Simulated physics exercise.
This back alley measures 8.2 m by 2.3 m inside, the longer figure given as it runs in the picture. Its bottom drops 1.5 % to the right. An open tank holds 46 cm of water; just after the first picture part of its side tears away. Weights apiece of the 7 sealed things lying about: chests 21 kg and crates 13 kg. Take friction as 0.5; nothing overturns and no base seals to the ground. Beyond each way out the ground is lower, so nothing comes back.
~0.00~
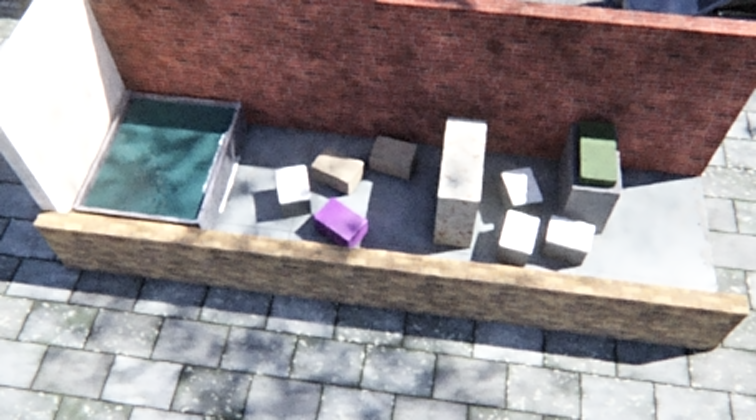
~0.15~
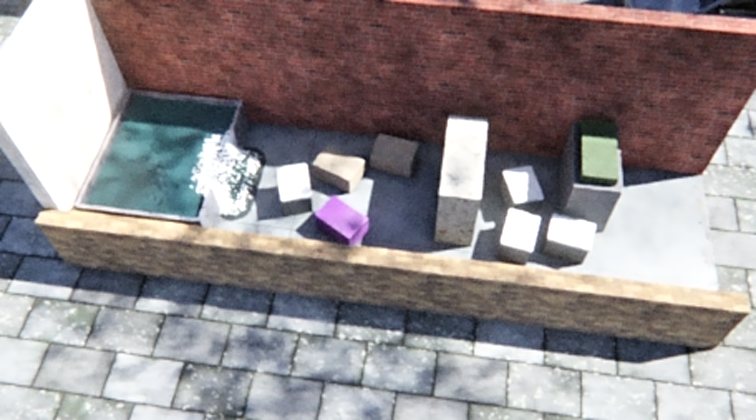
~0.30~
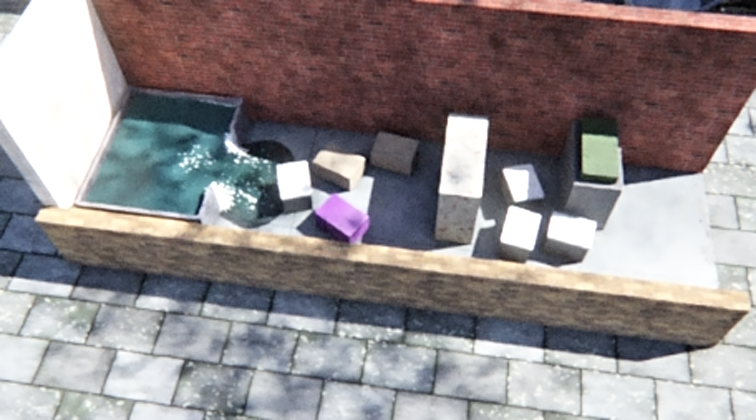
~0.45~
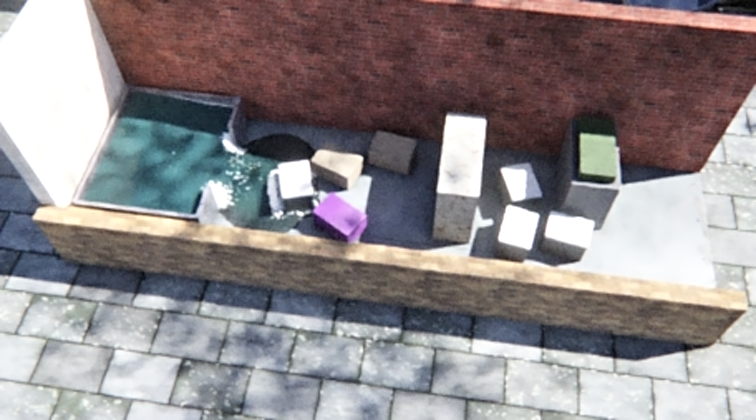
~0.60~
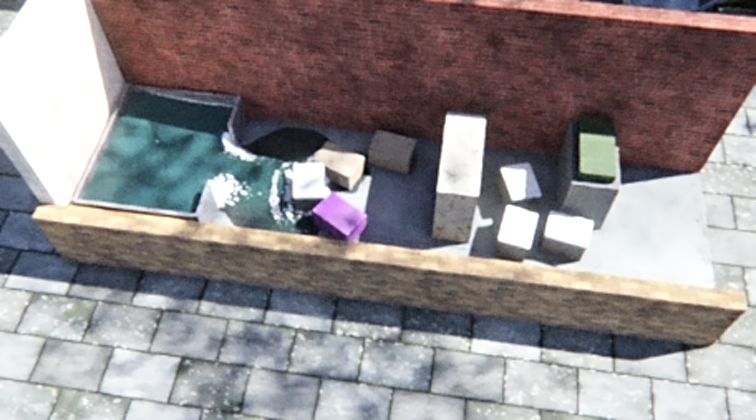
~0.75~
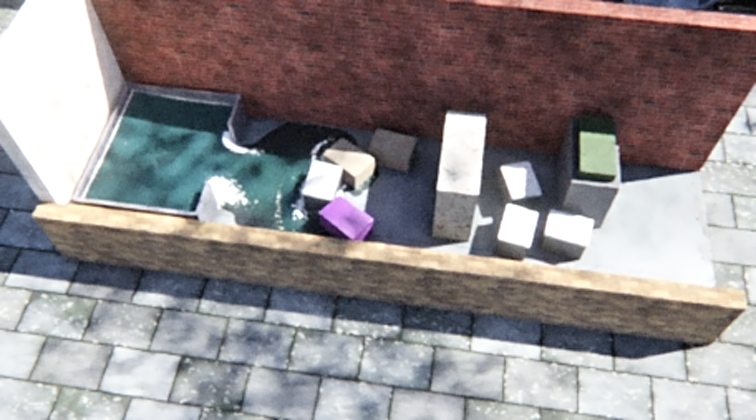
The clip shows water bursting from the right side of an open tank in a walled alley and spreading rightward among scattered blocks, first shifting a white one, then nudging a brown one and the purple crate slightly right.
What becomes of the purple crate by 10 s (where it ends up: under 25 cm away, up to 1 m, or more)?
Purple crate ends far away.
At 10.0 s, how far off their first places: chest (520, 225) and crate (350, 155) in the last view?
In that order: 200 cm, 350 cm.
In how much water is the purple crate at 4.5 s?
Roughly 10 cm.
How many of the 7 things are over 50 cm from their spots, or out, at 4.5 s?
I count 6.
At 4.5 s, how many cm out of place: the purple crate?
About 250 cm.
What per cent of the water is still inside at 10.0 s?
Some 84 per cent remains.
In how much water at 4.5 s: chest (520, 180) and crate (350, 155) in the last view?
About 9 and 15 cm.
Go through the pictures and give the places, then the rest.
The purple crate at (340, 218), on the bottom; water covers 3.1 m2; 0 of 7 have shifted, in the first frame.
The purple crate at (341, 216), on the bottom; water covers 3.6 m2; 0 of 7 have shifted, in the second frame.
The purple crate at (341, 214) rests on the ground; water covers 4.2 m2; 0 of 7 have shifted, in the third frame.
The purple crate at (339, 213), on the bottom; water covers 4.7 m2; 0 of 7 have shifted, in the fourth frame.
The purple crate at (339, 213) rests on the ground; water covers 5.2 m2; 1 of 7 have shifted, in the fifth frame.
The purple crate at (346, 216), on the bottom, 12 cm from its start; water covers 5.8 m2; 3 of 7 have shifted, in the sixth frame.
After 2.0 s the purple crate is near (467, 243), 1.7 m from its start, aground; 0 of 7 are out; 3 afloat.
After 4.5 s the purple crate is near (537, 263), 2.6 m from its start, afloat; 0 of 7 are out; 3 afloat.
After 7.0 s the purple crate is near (605, 262), 3.4 m from its start, afloat; 0 of 7 are out; 5 afloat.
After 10.0 s the purple crate is near (620, 264), 3.6 m from its start, afloat; 0 of 7 are out; 3 afloat.
